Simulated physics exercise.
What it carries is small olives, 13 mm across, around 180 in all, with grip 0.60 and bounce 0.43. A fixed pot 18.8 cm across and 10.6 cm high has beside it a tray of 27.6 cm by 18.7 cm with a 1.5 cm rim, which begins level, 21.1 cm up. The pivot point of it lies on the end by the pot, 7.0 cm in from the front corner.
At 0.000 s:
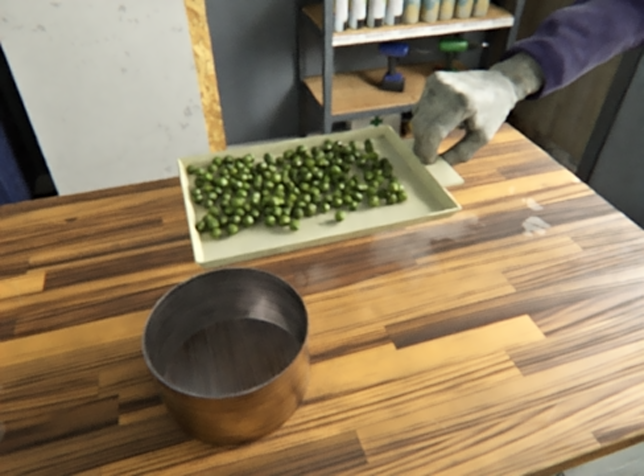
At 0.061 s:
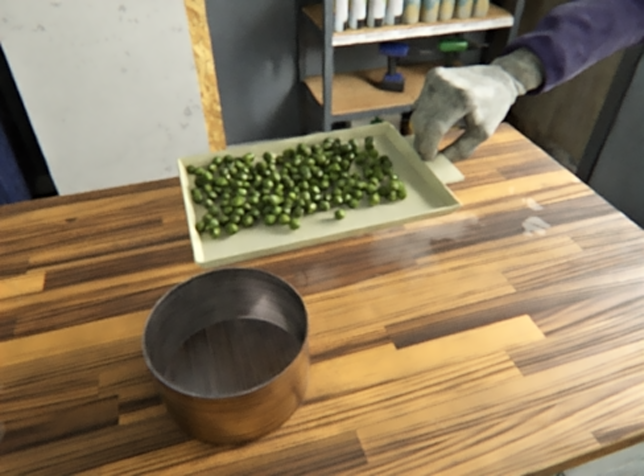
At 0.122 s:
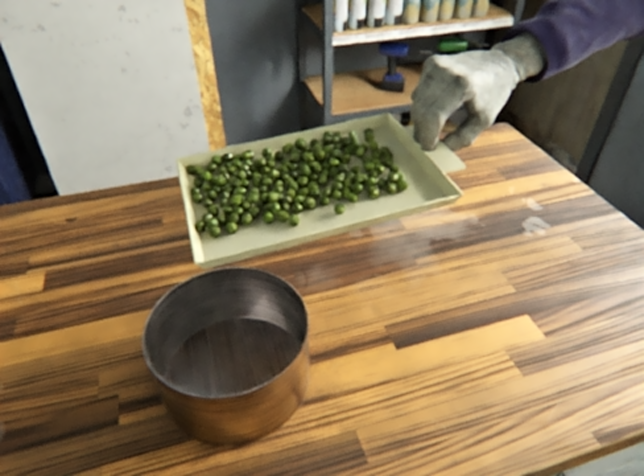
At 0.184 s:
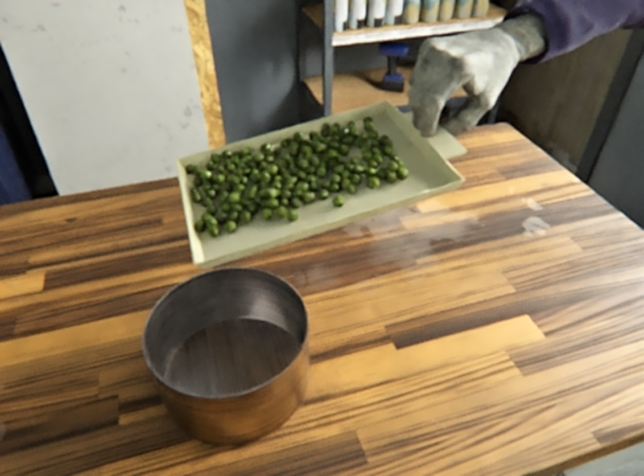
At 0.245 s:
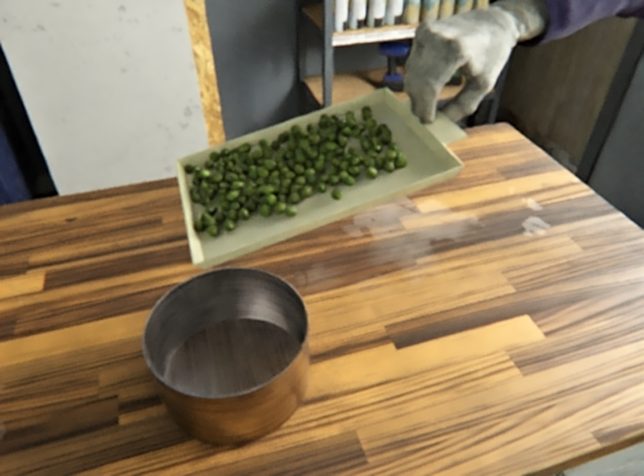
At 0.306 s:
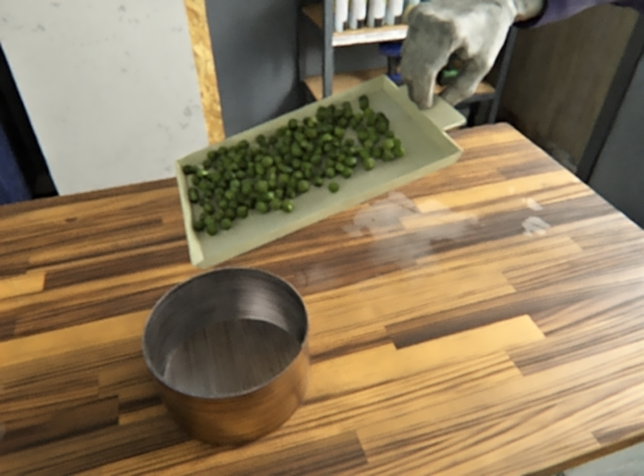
A shallow, pale tray of small green olives rests nearly level on a striped wooden table, behind a round metal pot, with a gloved hand gripping its right end. The hand then raises that end steadily, so the tray slants down toward the left, and the olives shift slightly leftward.
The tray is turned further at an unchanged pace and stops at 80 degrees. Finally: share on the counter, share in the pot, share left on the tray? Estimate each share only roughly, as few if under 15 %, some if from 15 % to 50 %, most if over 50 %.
Roughly: Counter most, pot some, tray few.
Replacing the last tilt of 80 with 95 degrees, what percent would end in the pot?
Estimate: Roughly 35 percent.
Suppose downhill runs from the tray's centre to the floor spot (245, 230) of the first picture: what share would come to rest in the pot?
Estimate: Near 90 per cent.
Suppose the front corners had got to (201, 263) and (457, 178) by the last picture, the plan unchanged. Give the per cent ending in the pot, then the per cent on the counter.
Pot: 85, counter: 15.
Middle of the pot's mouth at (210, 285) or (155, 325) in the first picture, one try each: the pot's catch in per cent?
65 % and 65 %.
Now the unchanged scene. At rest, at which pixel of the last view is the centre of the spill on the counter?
Spill centre at rest: About (143, 314).
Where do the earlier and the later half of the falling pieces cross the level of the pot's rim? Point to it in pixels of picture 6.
I'd mark about (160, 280) for the first half and about (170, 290) for the second.
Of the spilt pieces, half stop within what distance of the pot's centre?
Some 18 centimetres.
After 0.80 s, tilt 46 degrees; the tray holds 100 %, the pot 0 %.
After 1.12 s, tilt 67 degrees; the tray holds 90 %, the pot 0 %.
Then, at 1.54 s, tilt 80 degrees; the tray holds 15 %, the pot 25 %.
In the end, at 2.6 s, counter 65 %, pot 35 %, tray 0 %.
